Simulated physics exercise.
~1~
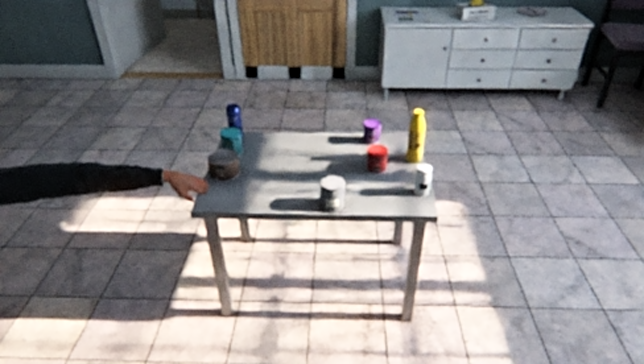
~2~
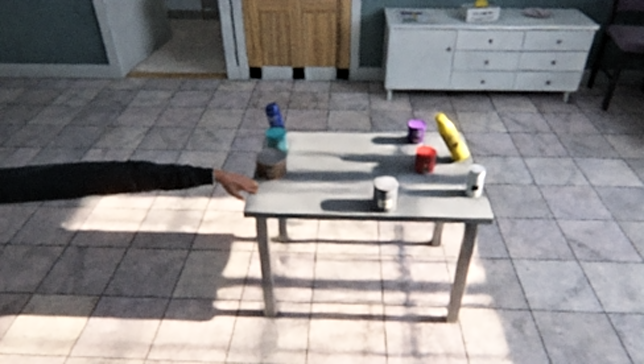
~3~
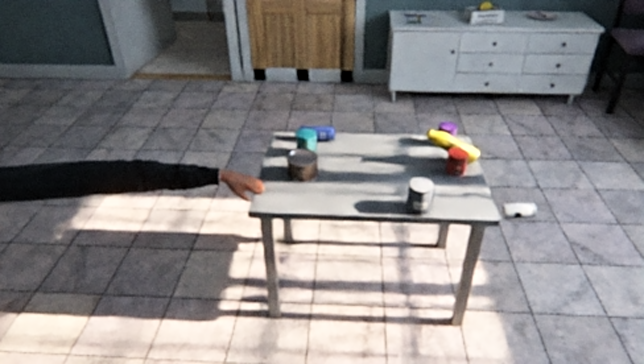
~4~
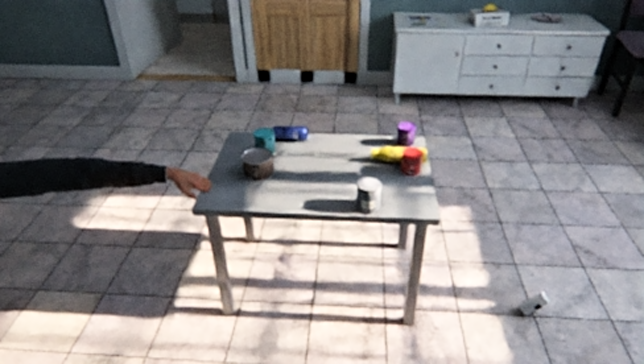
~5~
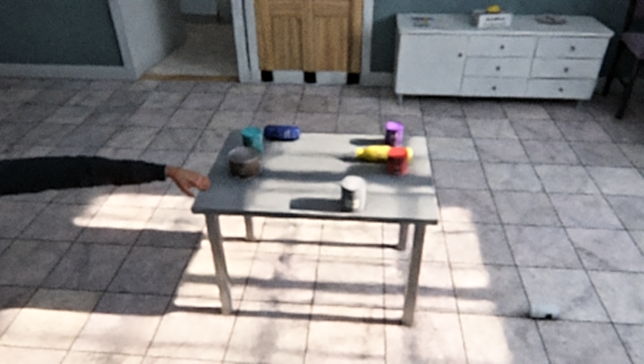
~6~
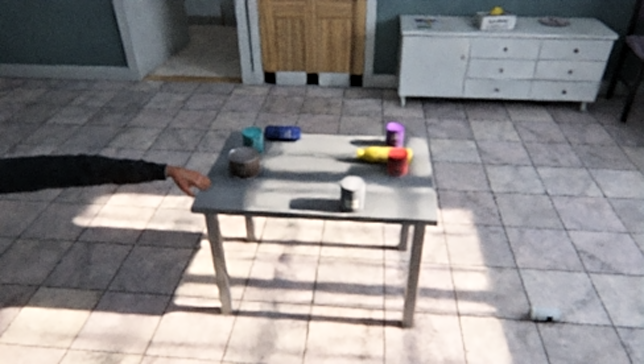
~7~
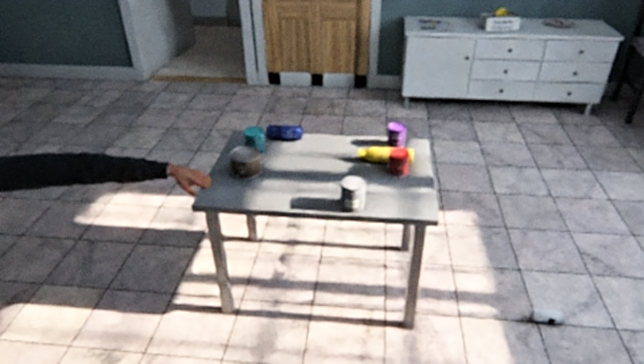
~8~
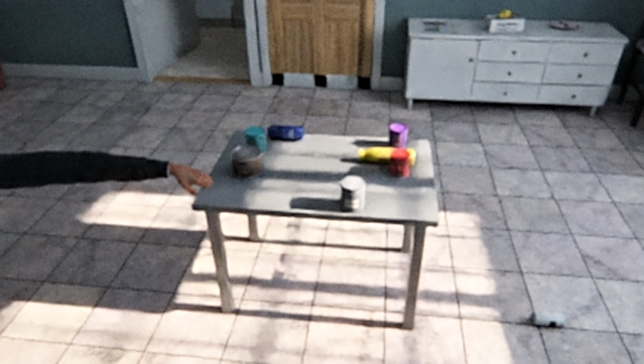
The table slid right and then back left with a hand at its left edge, toppling the blue can and yellow bottle onto their sides and sending the white shaker off onto the floor, while the grey jar and remaining containers stayed standing on top.
